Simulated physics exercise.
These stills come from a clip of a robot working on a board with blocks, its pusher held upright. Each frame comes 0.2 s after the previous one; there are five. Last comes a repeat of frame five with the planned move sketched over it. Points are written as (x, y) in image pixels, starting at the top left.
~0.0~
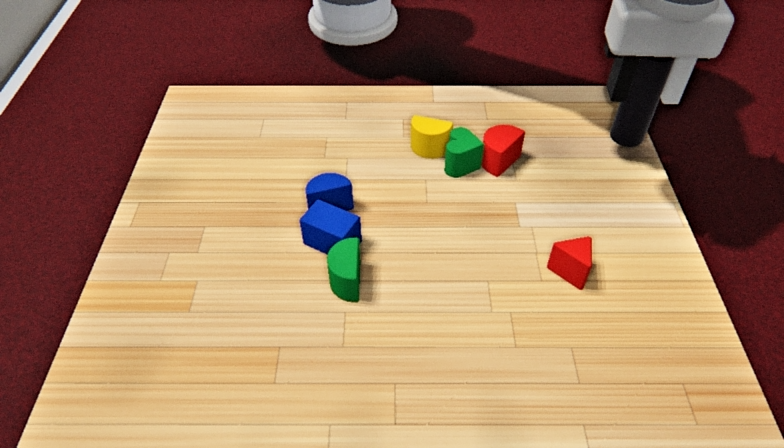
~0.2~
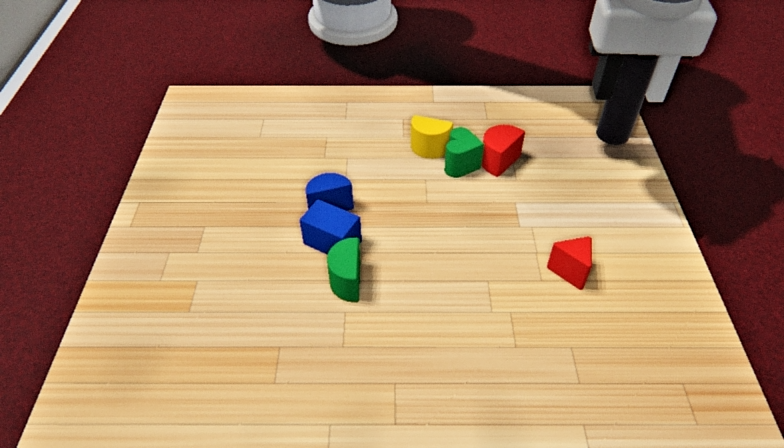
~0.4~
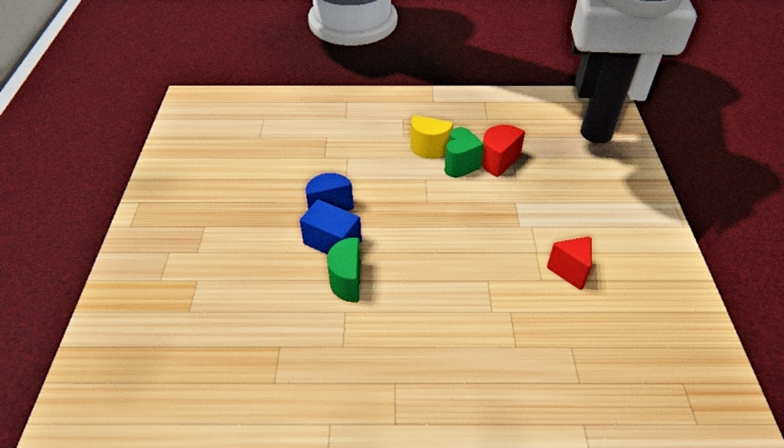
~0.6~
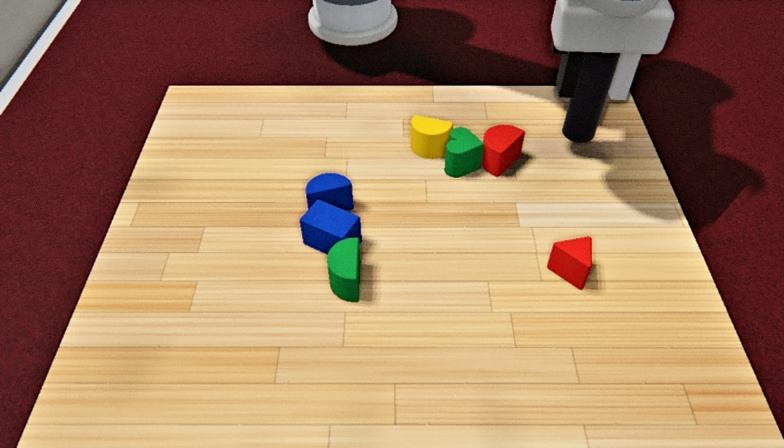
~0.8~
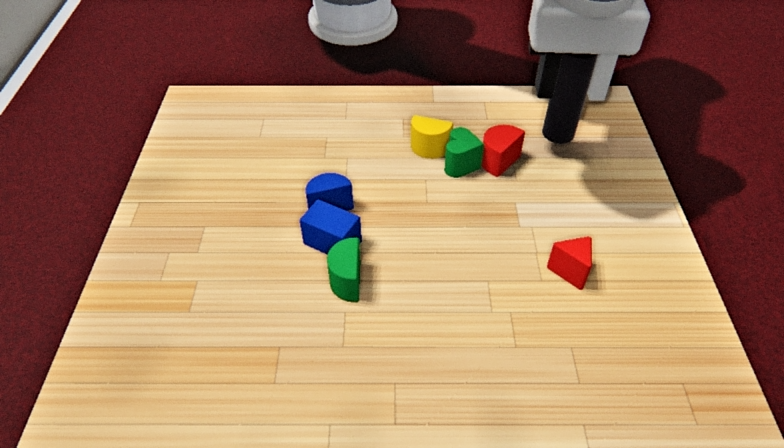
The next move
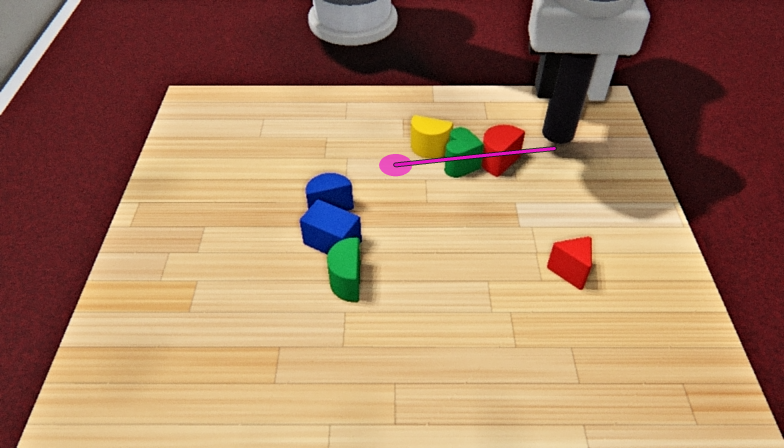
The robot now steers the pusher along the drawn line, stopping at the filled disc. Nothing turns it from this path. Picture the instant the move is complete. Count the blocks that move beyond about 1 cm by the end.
Of all the blocks, three or more travel more than a centimetre.
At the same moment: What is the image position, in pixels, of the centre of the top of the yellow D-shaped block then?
It will likely be found at (378, 117).
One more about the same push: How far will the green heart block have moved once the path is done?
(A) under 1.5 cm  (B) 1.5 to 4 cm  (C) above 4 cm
I'll go with C - above 4 cm.
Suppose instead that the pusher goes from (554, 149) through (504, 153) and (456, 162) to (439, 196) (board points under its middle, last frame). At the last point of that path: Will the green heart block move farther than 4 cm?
Yes
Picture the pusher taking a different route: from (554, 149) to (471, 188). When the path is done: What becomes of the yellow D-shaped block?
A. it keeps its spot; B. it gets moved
It's B.
The line goes from (554, 149) to (396, 165).
On the path given first. One third of the way, pusher at (505, 139); green heart block at (442, 147), turned 45° clockwise; red D-shaped block at (478, 146), turned 30° anticlockwise.
Two thirds of the way, pusher at (450, 144); yellow D-shaped block at (417, 123); green heart block at (414, 151), turned 45° clockwise; red D-shaped block at (454, 155).
At the end, pusher at (396, 150); blue D-shaped block unmoved; yellow D-shaped block at (378, 117), turned 70° clockwise; green heart block at (384, 163); red D-shaped block at (451, 156), turned 135° anticlockwise.
